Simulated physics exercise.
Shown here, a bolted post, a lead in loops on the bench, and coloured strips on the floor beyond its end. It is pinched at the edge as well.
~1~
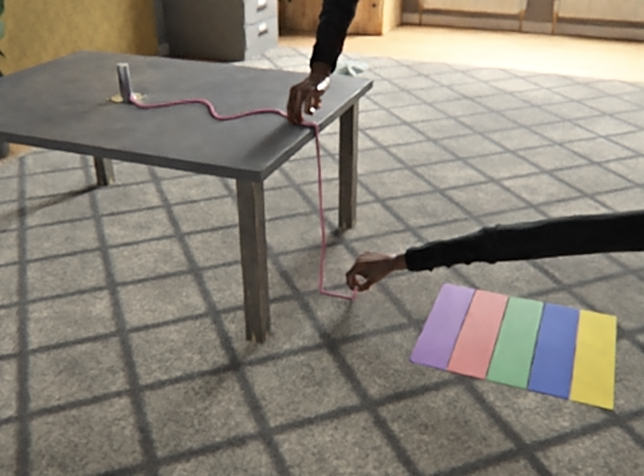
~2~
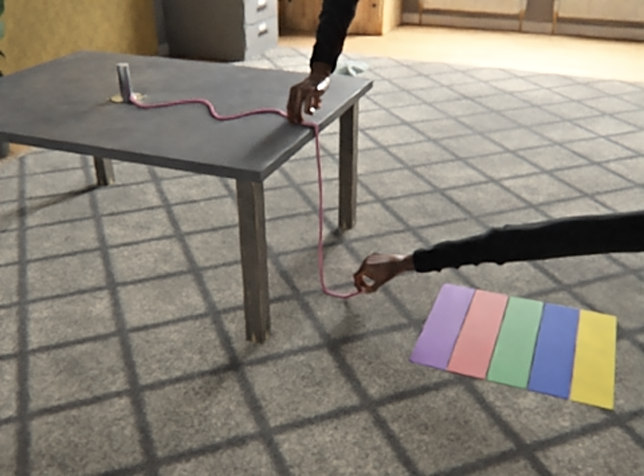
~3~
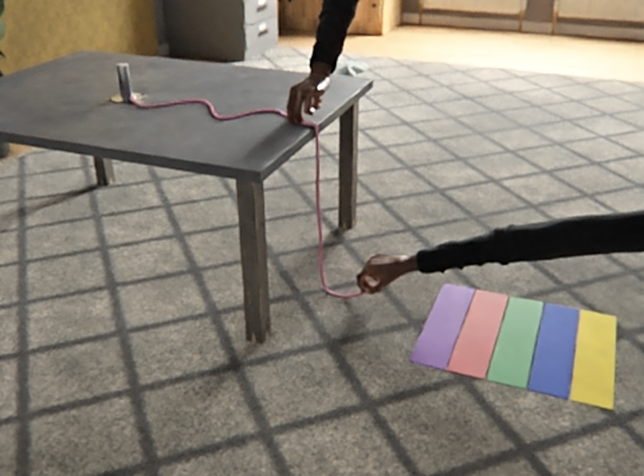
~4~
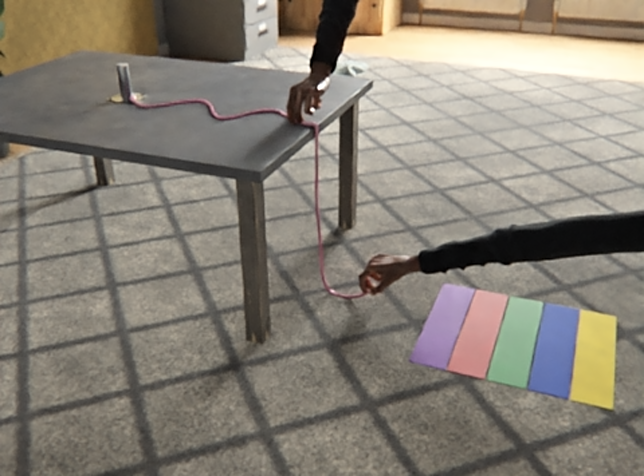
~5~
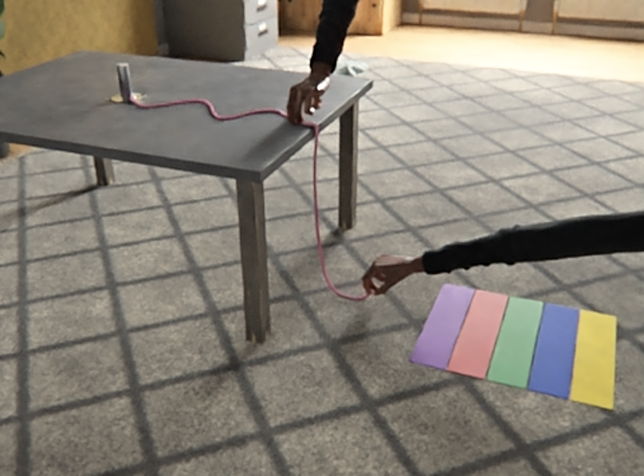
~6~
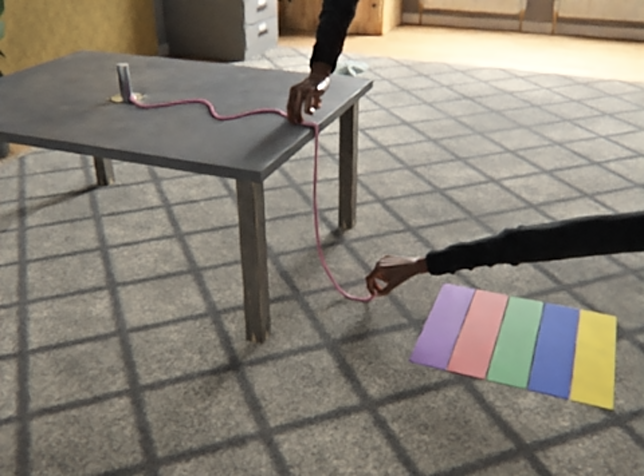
The footage shows a red cord winding across a gray table, pinched at the edge by one hand, while another hand near the floor draws its hanging end slightly right, on the side where five coloured strips lie.
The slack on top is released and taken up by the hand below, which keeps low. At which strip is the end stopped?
It gets as far as the blue strip.
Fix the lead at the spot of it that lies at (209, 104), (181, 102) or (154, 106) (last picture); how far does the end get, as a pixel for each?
Near (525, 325), (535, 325) and (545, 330).
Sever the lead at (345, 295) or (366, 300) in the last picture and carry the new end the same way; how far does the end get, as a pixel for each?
About (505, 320) and (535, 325).
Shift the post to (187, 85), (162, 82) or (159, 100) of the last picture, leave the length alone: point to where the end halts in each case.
In that order: (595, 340), (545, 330) and (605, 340).
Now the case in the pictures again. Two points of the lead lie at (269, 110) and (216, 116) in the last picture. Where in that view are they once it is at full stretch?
At (316, 126), then (257, 115).
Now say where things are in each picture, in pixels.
The first picture shows end (356, 289); purple (433, 349); red (471, 358); green (510, 367); blue (551, 376); yellow (593, 386).
The second picture shows end (364, 290); lead through (149, 106) (210, 106) (257, 112) (310, 125) (321, 201) (321, 267).
The third picture shows end (367, 291).
The fourth picture shows end (369, 291); lead through (149, 106) (210, 106) (257, 112) (310, 125) (317, 201) (322, 267).
The fifth picture shows end (373, 292).
The sixth picture shows end (376, 293); lead through (149, 106) (210, 106) (257, 112) (310, 125) (315, 200) (326, 268).
A little later, end near (499, 318); over red.
Next, end near (536, 326); over green.
When it is tight, end near (558, 330); over blue. The blue one.
